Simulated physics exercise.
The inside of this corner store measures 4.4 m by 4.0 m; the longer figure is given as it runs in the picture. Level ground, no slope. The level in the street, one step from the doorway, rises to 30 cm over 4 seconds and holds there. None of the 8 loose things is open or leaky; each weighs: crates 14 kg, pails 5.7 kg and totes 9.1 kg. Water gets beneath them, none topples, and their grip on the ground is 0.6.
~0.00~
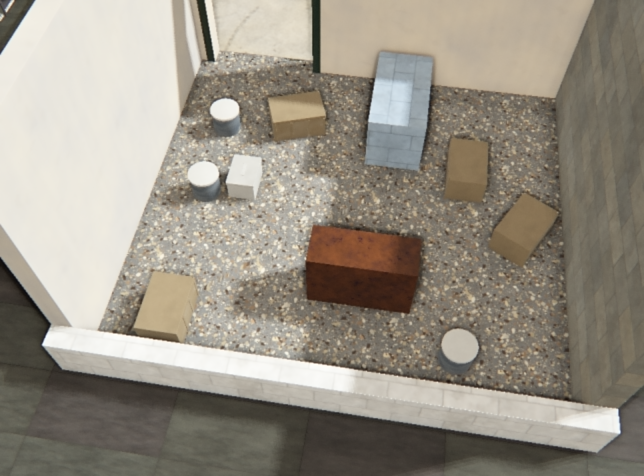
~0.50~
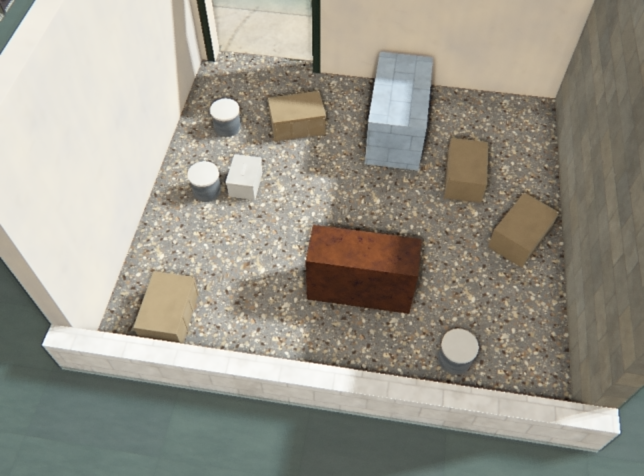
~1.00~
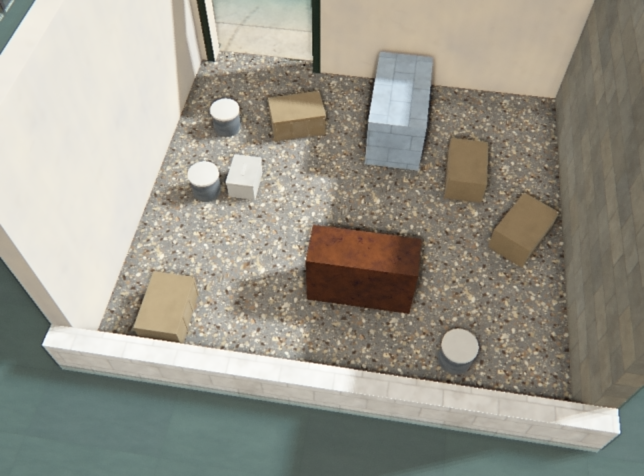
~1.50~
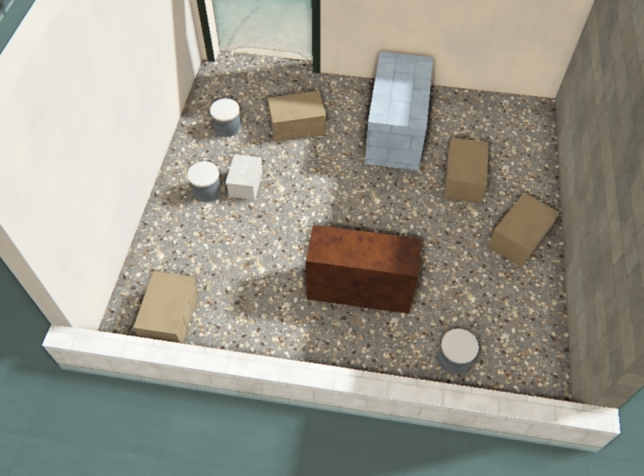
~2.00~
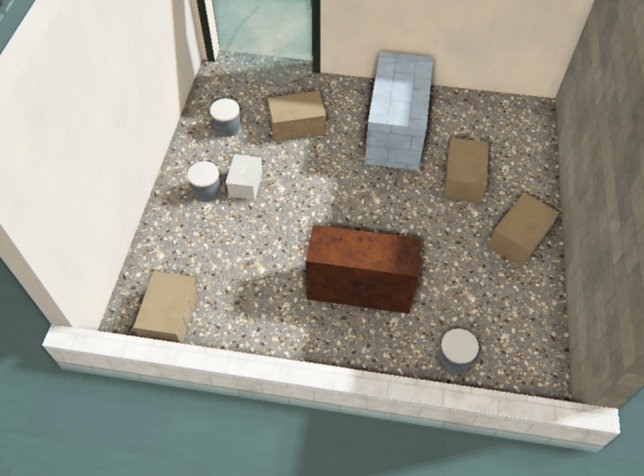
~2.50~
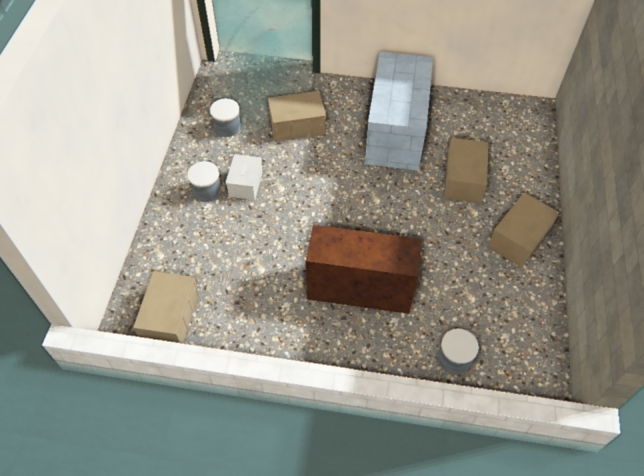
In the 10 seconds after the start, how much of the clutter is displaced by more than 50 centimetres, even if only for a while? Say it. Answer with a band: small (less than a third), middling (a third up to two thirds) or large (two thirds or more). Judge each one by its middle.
Large.
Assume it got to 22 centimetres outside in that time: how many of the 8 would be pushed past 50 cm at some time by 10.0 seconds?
You'd get 6 in that case.
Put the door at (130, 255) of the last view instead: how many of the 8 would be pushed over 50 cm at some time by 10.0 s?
Then the count would be 4.
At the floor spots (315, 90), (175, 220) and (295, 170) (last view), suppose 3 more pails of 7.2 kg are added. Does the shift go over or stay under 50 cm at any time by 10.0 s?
One: Within it. Two: Beyond it. Three: Beyond it.
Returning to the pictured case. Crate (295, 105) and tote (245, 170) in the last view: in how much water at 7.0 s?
First about 5 cm, second about 17 cm.
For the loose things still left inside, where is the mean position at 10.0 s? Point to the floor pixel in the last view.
(464, 227).
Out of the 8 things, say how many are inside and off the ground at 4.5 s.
Count: 1.
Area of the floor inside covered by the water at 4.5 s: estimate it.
About 7.5 m2.
After 3.5 s 0 of 8 are over 50 cm from their spots; 0 afloat.
After 4.5 s 4 of 8 are over 50 cm from their spots; 1 afloat.
After 7.0 s 5 of 8 are over 50 cm from their spots; 4 afloat.
After 10.0 s 7 of 8 are over 50 cm from their spots, and 7 have been at some point; 6 afloat.
